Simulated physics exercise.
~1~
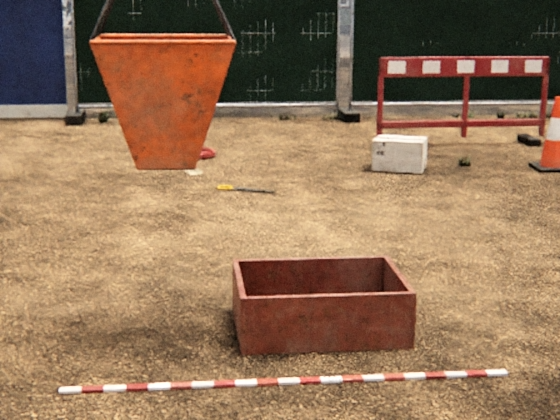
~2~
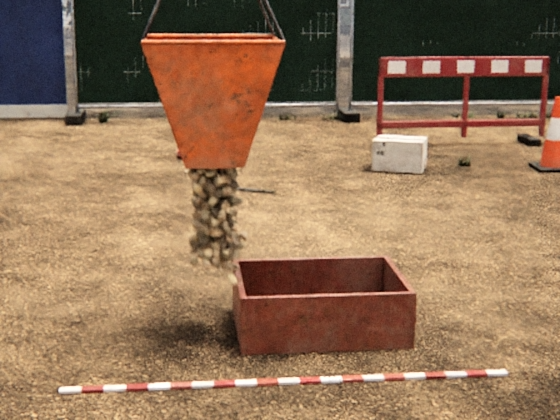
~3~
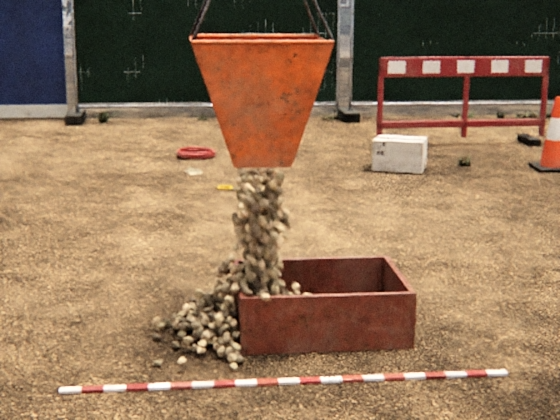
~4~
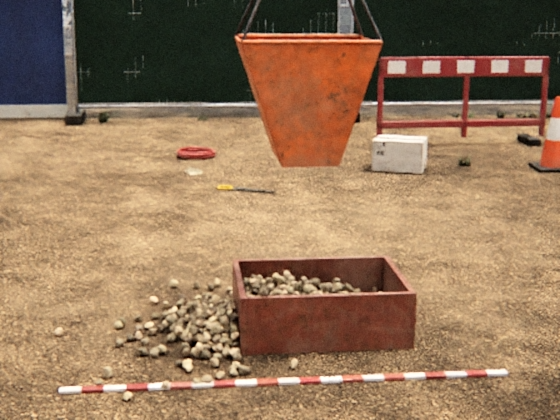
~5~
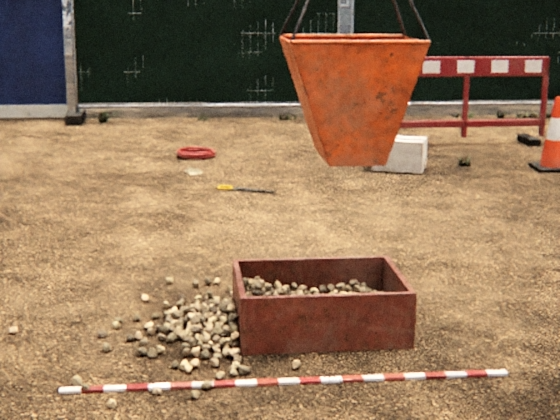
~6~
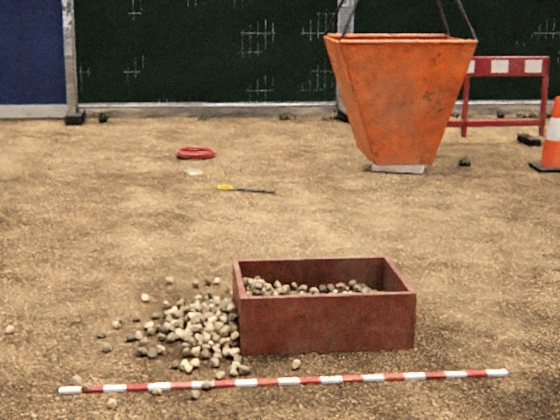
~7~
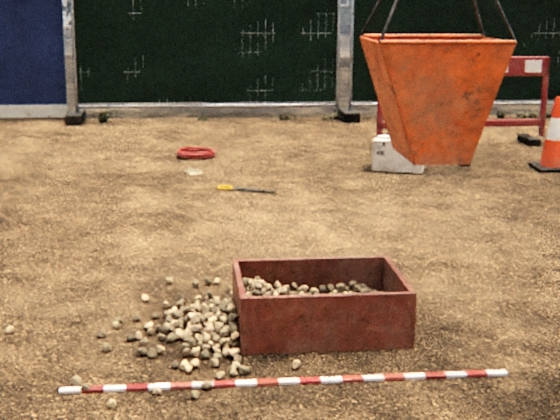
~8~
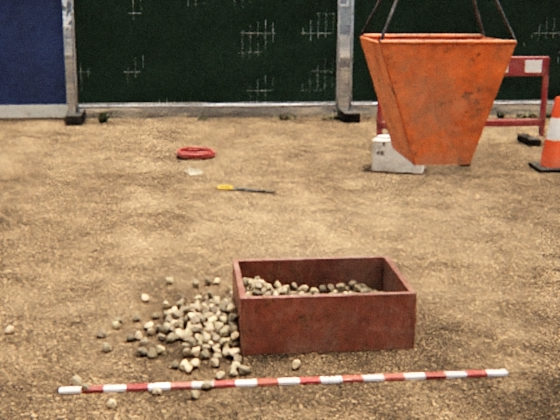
The video shows an orange skip hanging from cables and moving right over sandy ground, pouring stones from its bottom, first beside and then into a reddish open bin. The emptied skip continues right and stops, leaving stones inside the bin and a scattered pile on its left.
